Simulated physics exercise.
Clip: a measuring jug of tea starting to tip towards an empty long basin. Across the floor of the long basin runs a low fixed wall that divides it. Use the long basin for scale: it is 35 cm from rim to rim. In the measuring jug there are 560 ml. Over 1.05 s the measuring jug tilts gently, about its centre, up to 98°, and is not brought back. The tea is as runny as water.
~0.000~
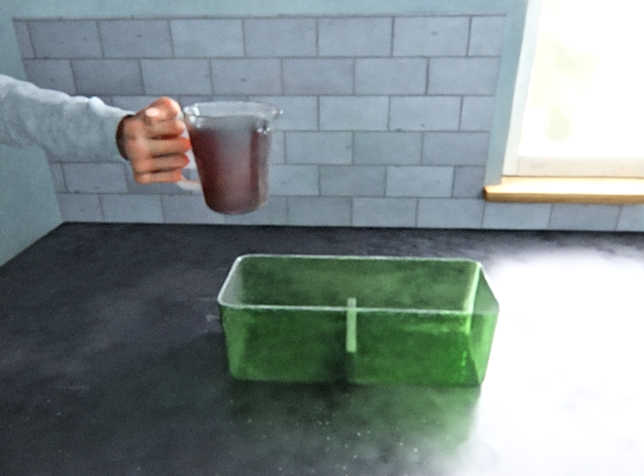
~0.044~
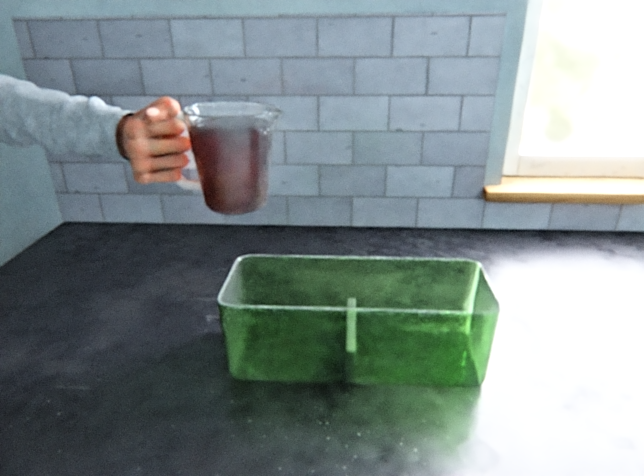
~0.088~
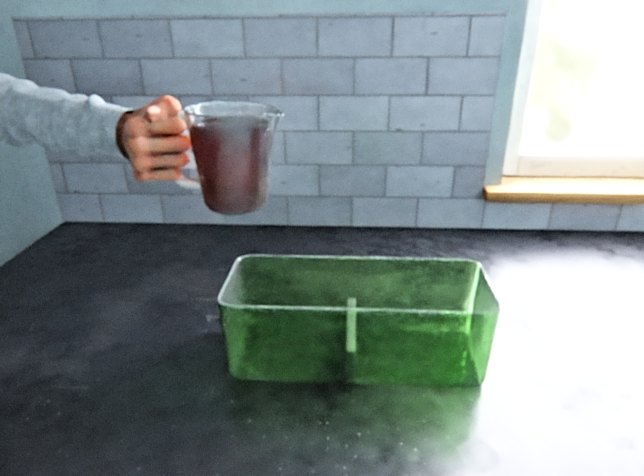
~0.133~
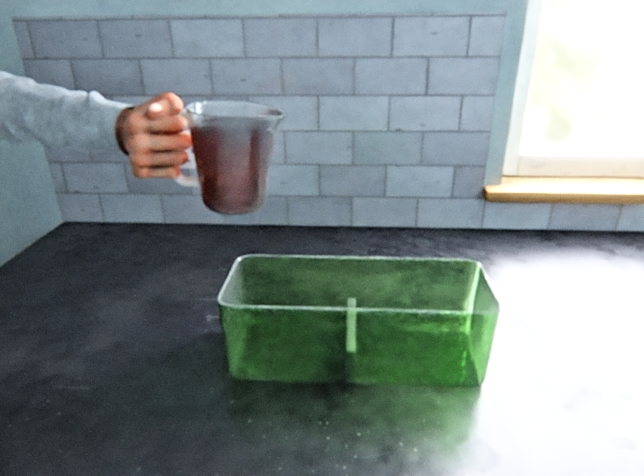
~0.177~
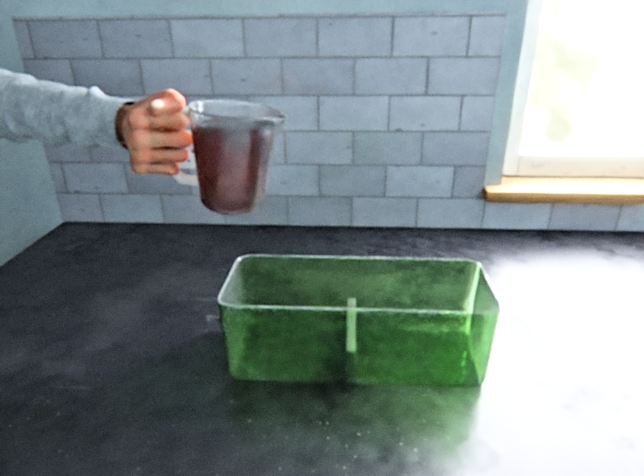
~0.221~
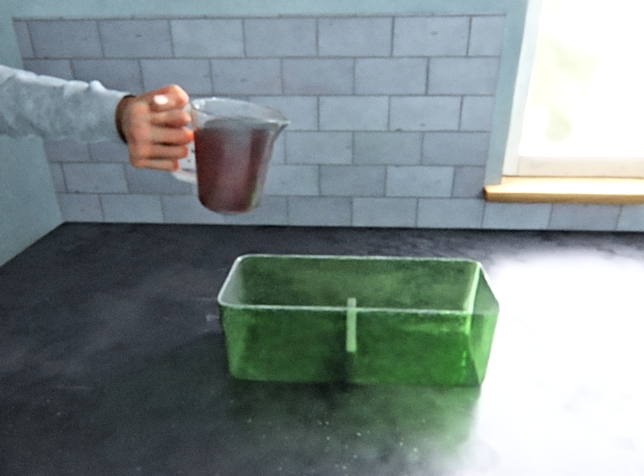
To begin with, a hand at the left holds a clear measuring jug of reddish-brown tea upright above an empty green long basin on a dark counter. The hand then tilts the jug slightly to the right, the tea staying inside and the basin remaining still and empty.
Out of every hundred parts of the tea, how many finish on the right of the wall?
About 61 in every hundred.
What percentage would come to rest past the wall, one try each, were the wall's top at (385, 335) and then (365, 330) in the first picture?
Respectively close to 10 and 20 %.
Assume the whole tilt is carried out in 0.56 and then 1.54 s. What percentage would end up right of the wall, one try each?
Try 1: Approx. 55 %; try 2: Approx. 65 %.
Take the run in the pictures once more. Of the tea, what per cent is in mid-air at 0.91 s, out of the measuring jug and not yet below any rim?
Airborne fraction: Approx. 24 %.
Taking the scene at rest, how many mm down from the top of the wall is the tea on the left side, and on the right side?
Near 40 mm for the left and near 36 mm for the right.
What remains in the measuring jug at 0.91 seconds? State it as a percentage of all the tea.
30 per cent or so.
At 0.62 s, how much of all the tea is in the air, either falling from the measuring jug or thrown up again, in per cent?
Close to 18 per cent, I'd say.
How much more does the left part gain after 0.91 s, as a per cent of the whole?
Difference: Approx. 28 %.
After 0.62 s the tilt is 63° and 81 per cent is still to pour, 1 is left of the wall and 1 right of it.
After 0.91 s the tilt is 94° and 31 per cent is still to pour, 9 is left of the wall and 36 right of it.
After 1.22 s the tilt is 98° and 3 per cent is still to pour, 30 is left of the wall and 61 right of it.
After 1.55 s the tilt is 98° and 0 per cent is still to pour, 37 is left of the wall and 61 right of it.
In the end 37 per cent lies left of the wall, 61 right of it and 2 outside.
